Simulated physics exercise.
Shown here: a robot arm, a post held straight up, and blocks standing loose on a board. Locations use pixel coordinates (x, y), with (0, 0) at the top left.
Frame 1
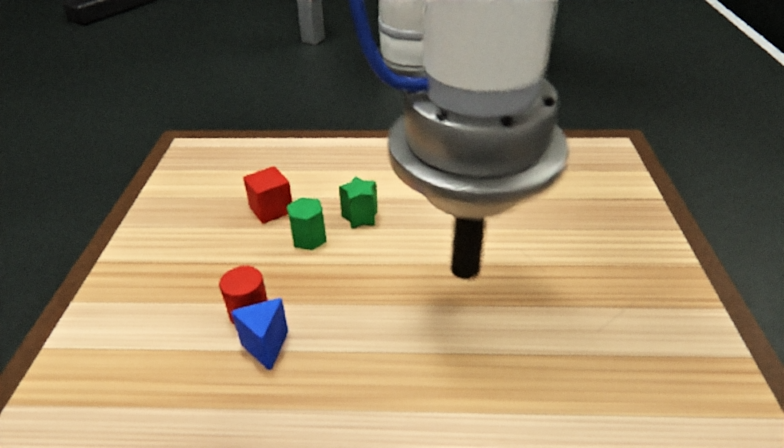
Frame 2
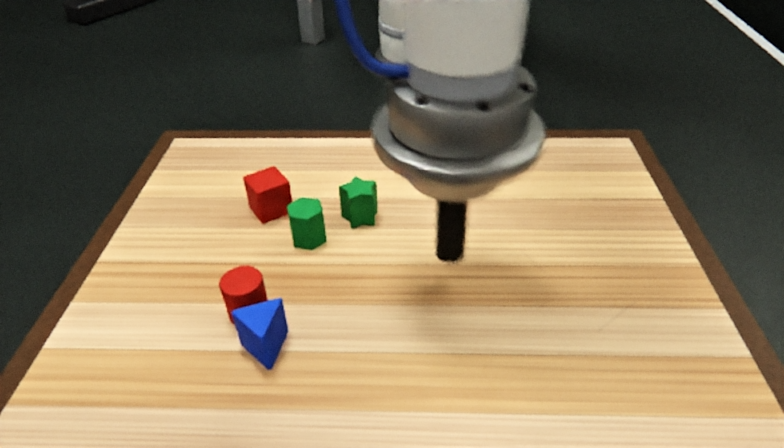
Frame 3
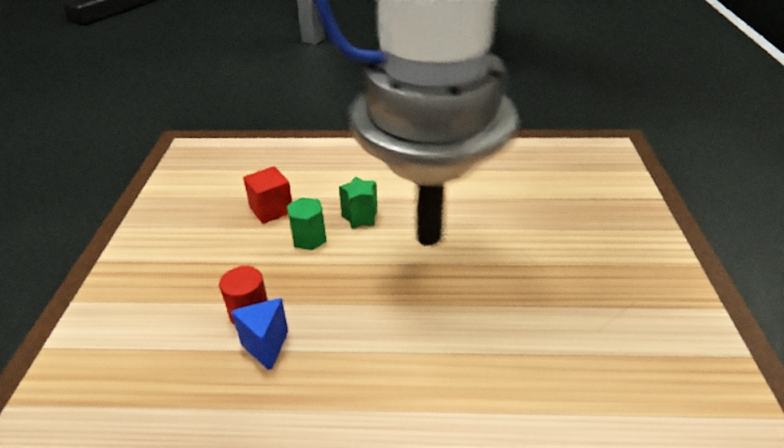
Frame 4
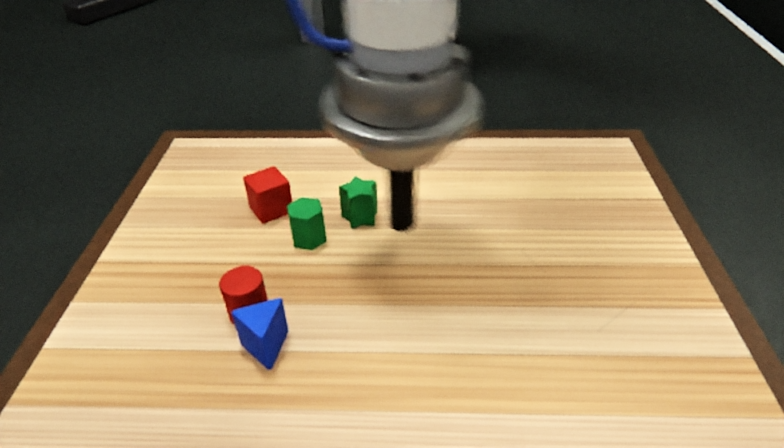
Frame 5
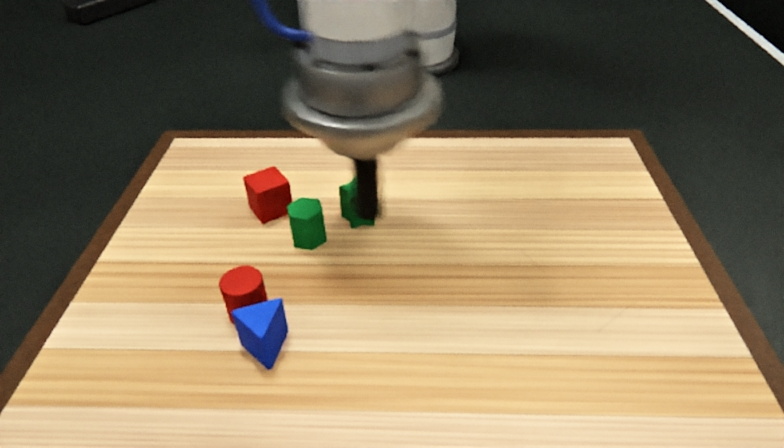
On a wooden board, a robot arm moving its black post left and away past loose blocks, partly covering the green star.
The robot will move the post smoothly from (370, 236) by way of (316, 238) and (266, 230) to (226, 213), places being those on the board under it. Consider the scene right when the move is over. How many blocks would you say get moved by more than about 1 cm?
I'd say two blocks get shifted by more than about 1 cm.
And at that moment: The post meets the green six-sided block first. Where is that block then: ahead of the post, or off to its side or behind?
Once the path is finished, the green six-sided block lies beside or behind the post.
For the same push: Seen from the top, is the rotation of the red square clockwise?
Yes, I think so.
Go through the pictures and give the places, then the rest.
The first picture shows tip of the post at (465, 270), middles of tops, red square at (266, 179), green six-sided block at (305, 207), green star at (359, 186).
The second picture shows post at (450, 254), nothing pushed.
The third picture shows post at (429, 238), nothing pushed.
The fourth picture shows post at (402, 224), nothing pushed.
The fifth picture shows post at (369, 213), red square at (266, 179), green six-sided block at (305, 207), green star partly hidden.
One third of the way, post at (312, 215); green six-sided block at (281, 206).
Two thirds of the way, post at (260, 207); green six-sided block at (228, 202).
At the end, post at (220, 191); red square at (254, 173), turned 65° clockwise; green six-sided block at (192, 197), turned 75° anticlockwise; green star unmoved.
